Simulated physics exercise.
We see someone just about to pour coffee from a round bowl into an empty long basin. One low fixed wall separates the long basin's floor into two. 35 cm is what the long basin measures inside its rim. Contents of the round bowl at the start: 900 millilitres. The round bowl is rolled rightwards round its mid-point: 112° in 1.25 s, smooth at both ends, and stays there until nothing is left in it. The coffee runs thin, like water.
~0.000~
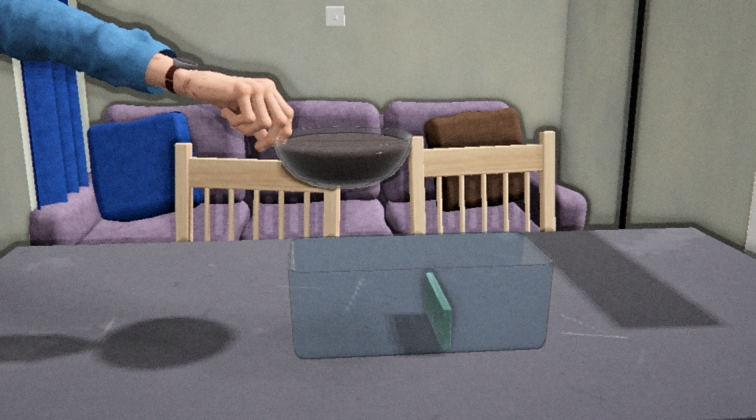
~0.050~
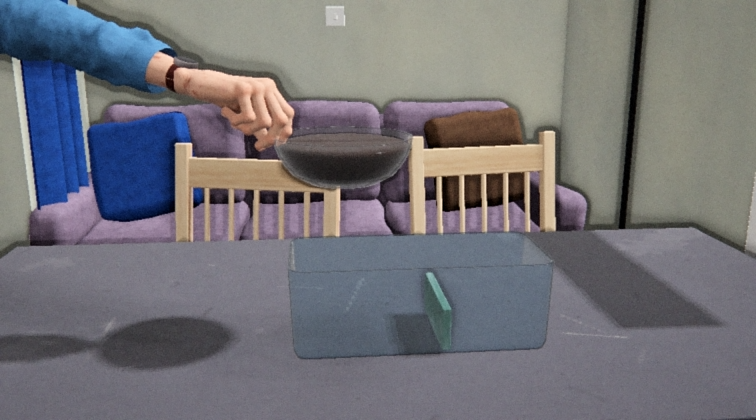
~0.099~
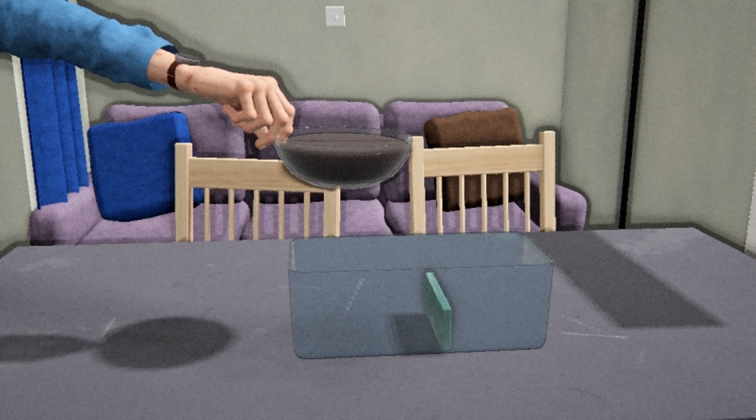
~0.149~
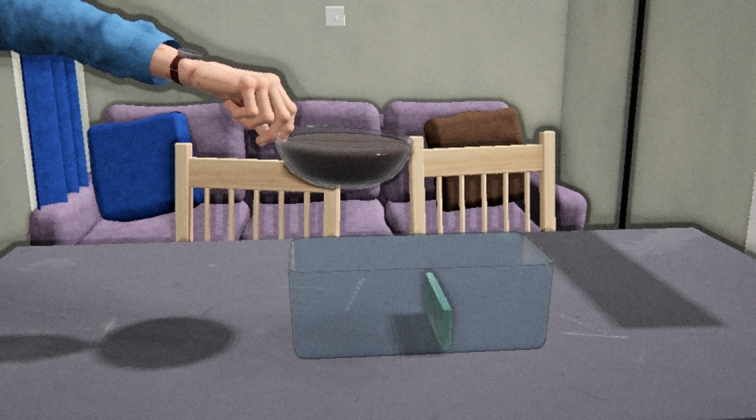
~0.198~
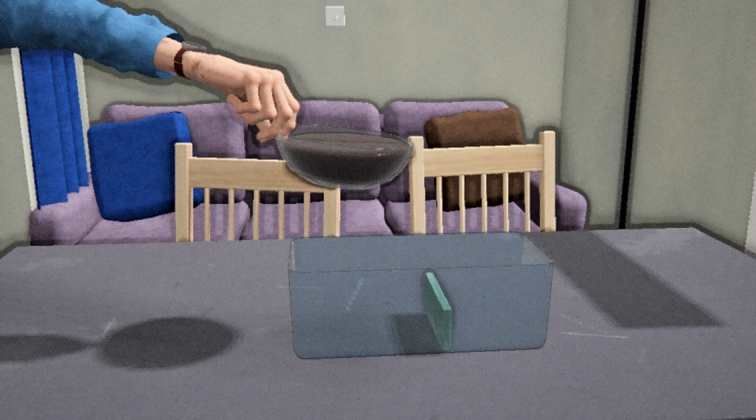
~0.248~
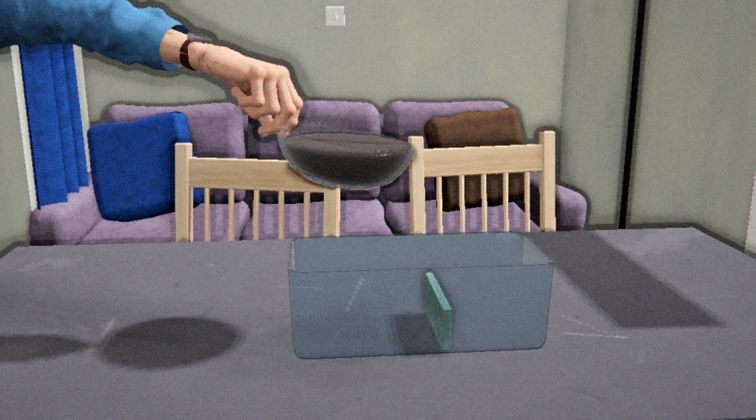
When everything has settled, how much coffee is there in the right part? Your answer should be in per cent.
68 out of 100.
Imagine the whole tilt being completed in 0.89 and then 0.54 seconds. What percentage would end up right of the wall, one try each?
Around 55 per cent first, around 40 per cent next.
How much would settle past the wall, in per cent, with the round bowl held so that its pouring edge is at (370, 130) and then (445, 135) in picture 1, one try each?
In turn about 15 and 90 per cent.
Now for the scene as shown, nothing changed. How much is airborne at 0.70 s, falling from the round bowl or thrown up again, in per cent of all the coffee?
Estimate: About 36 % of all of it.
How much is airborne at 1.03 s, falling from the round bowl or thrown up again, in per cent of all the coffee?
Around 1 per cent of the liquid is in flight.
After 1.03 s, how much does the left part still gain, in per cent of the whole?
Difference: Approx. 0 %.
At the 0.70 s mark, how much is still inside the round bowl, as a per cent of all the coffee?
I'd estimate some 24 % remains.
Then, 0.70 s in, the tilt is 66° and 23 per cent is still to pour, 3 is left of the wall and 37 right of it.
Then, 1.03 s in, the tilt is 104° and 0 per cent is still to pour, 31 is left of the wall and 68 right of it.
Then, 1.37 s in, the tilt is 112° and 0 per cent is still to pour, 31 is left of the wall and 68 right of it.
Then, 1.75 s in, the tilt is 112° and 0 per cent is still to pour, 31 is left of the wall and 68 right of it.
Finally, 31 per cent lies left of the wall, 68 right of it and 1 outside.
